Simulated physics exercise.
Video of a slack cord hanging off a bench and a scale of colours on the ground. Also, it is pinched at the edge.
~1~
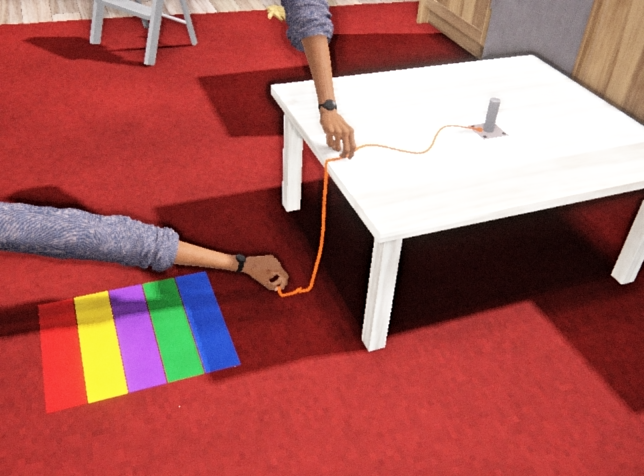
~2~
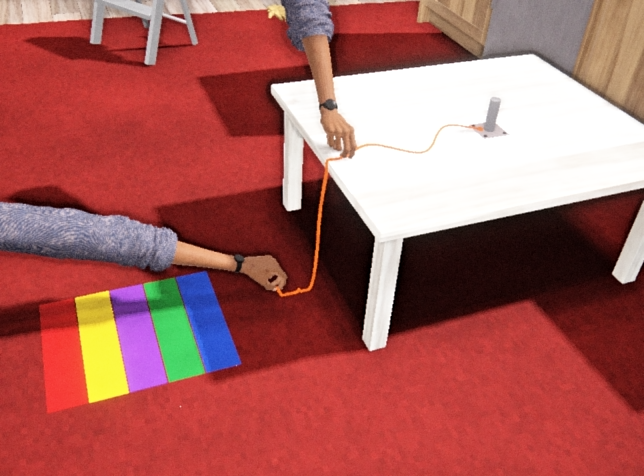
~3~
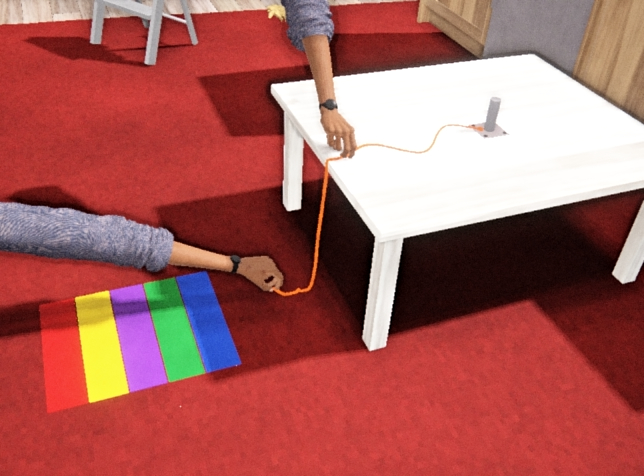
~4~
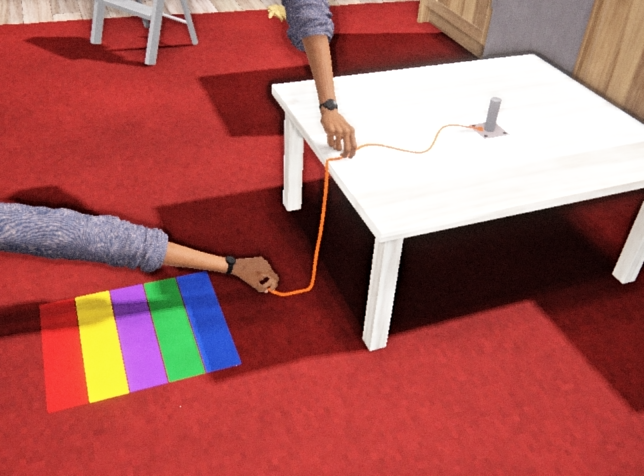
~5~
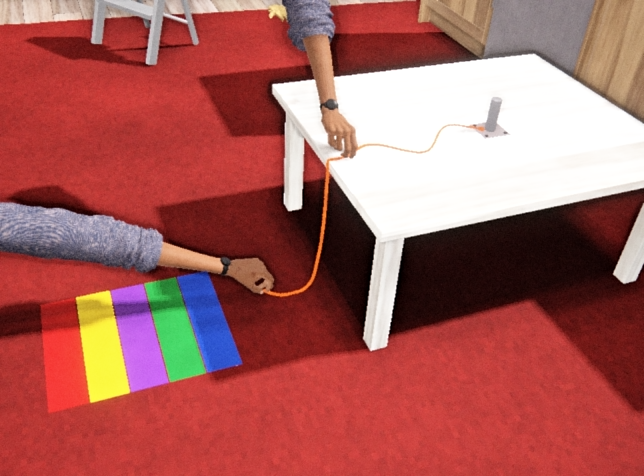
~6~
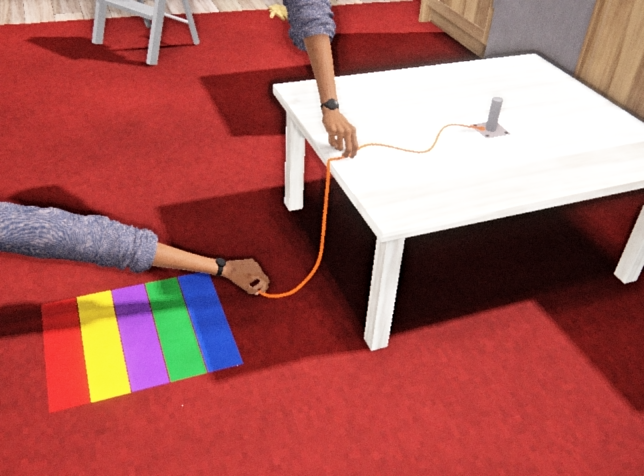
Orange cord pinched at a white table's edge by one hand while another hand draws its hanging end slightly left.
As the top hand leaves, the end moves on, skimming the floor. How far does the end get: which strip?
As far as the purple strip.
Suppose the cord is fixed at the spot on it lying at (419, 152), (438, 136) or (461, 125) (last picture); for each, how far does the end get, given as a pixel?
Pixel places, try by try: (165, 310), (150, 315), (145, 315).
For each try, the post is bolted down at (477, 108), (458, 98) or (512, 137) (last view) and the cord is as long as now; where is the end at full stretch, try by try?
Roughly (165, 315), (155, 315) and (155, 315), try by try.
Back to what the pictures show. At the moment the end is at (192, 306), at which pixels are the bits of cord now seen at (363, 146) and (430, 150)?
In order: (339, 158) and (404, 146).
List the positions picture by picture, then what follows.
In the first frame, end (279, 287); blue (217, 350); green (181, 359); purple (143, 368); yellow (105, 377); red (64, 387).
In the second frame, end (277, 287); cord through (453, 125) (428, 150) (365, 146) (326, 179) (318, 231) (313, 280).
In the third frame, end (274, 288).
In the fourth frame, end (269, 289); cord through (454, 125) (429, 150) (365, 146) (327, 178) (321, 230) (313, 280).
In the fifth frame, end (264, 290).
In the sixth frame, end (260, 291); cord through (455, 125) (430, 150) (366, 145) (328, 178) (323, 230) (307, 280).
Soon after, end near (192, 306); over blue.
After that, end near (156, 314); over green.
At the stop, end near (136, 319); over purple. Over purple.
